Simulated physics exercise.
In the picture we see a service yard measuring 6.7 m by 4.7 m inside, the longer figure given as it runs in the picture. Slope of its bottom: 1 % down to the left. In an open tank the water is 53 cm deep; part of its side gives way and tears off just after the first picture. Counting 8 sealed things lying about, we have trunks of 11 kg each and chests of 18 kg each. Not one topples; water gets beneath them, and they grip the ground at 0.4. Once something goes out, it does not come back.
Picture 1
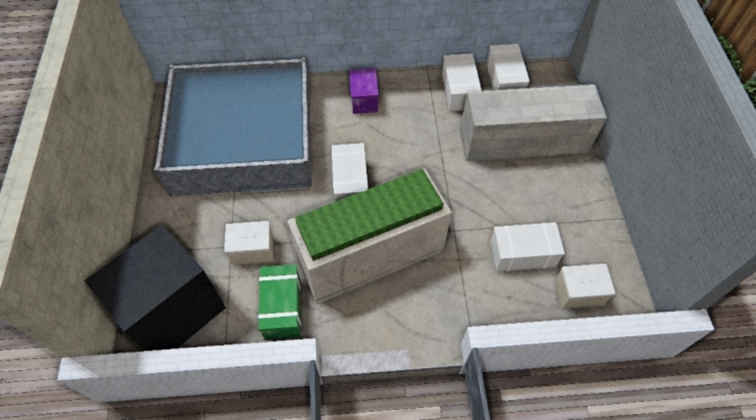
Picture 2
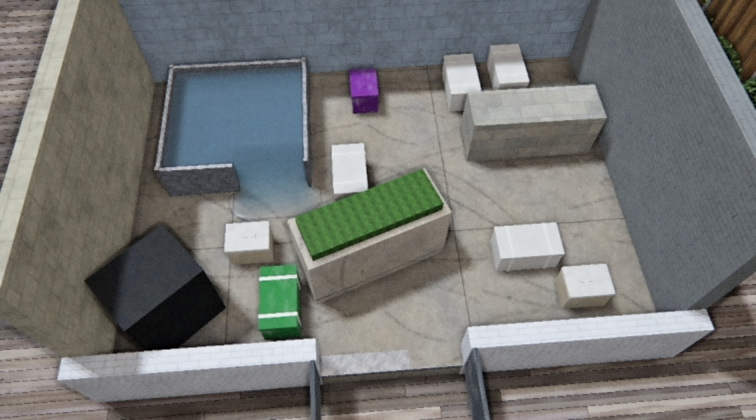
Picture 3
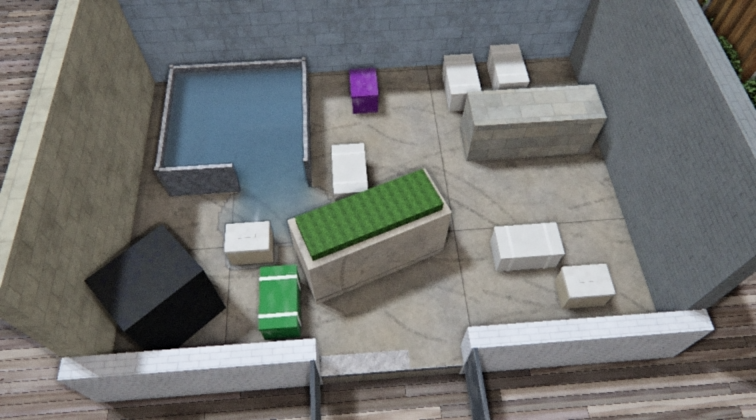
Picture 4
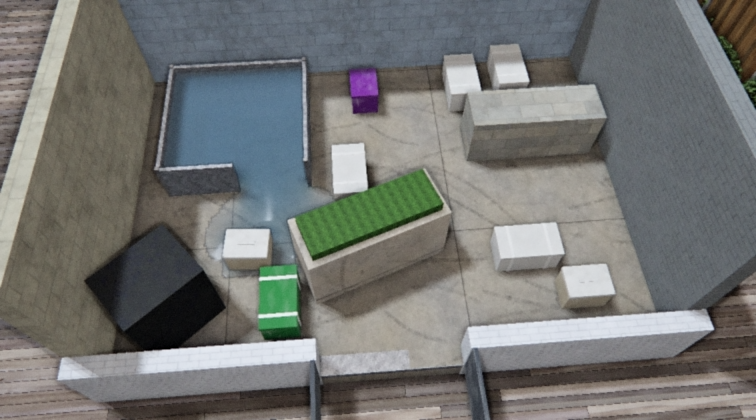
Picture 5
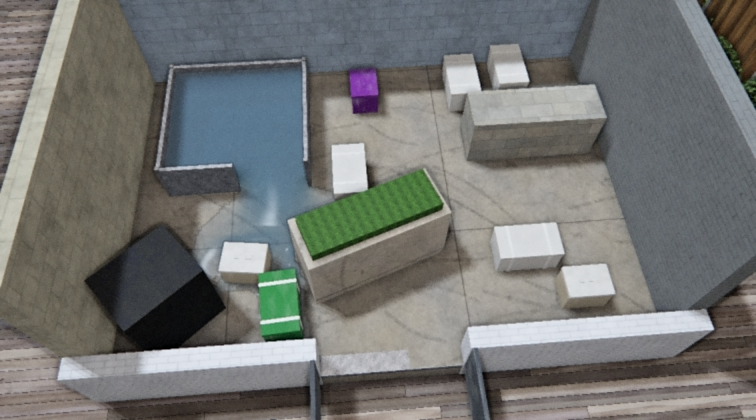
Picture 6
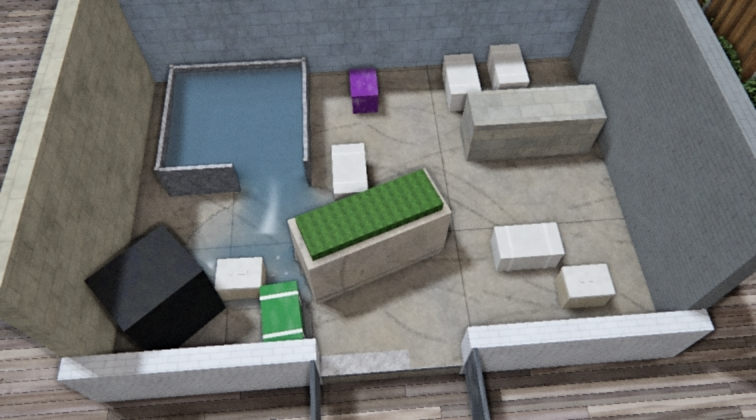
Water pours through a gap in the tank wall, then pushes a white block and the green trunk toward the front.
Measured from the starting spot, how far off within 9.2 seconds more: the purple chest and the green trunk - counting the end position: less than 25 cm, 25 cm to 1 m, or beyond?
At the end, the purple chest is left almost where it stood; the green trunk is pushed well away.
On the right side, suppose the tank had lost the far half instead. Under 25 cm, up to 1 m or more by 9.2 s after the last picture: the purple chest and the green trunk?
If so, the purple chest is washed away, the green trunk shifts a bit.
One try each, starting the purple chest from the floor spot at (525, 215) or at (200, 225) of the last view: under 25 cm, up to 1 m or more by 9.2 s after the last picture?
Outcomes in order: It sits still; it is shifted a bit.
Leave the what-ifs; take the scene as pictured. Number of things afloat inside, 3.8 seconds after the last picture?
I'd say 3 of them.
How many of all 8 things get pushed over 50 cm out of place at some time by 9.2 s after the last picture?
Total: 6.
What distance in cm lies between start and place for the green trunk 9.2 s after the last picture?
Distance: Near 350 cm.
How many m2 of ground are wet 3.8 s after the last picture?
The covered patch comes to about 25 m2.
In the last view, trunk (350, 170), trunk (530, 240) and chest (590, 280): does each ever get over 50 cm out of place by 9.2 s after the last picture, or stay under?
Results in listed order: Exceeds / exceeds / falls short.
Then, 1.2 s after the last picture the purple chest is near (364, 82), 0.0 m from its start, aground; the green trunk is near (295, 309), 0.3 m from its start, aground; 0 of 8 are out; 1 afloat.
Then, 3.8 s after the last picture the purple chest is near (364, 82), 0.0 m from its start, aground; the green trunk is near (515, 281), 2.9 m from its start, afloat; 0 of 8 are out; 3 afloat.
Then, 6.2 s after the last picture the purple chest is near (364, 82), 0.0 m from its start, aground; the green trunk is near (563, 221), 3.7 m from its start, afloat; 0 of 8 are out; 5 afloat.
Then, 9.2 s after the last picture the purple chest is near (364, 82), 0.0 m from its start, aground; the green trunk is near (512, 196), 3.3 m from its start, afloat; 0 of 8 are out; 5 afloat.
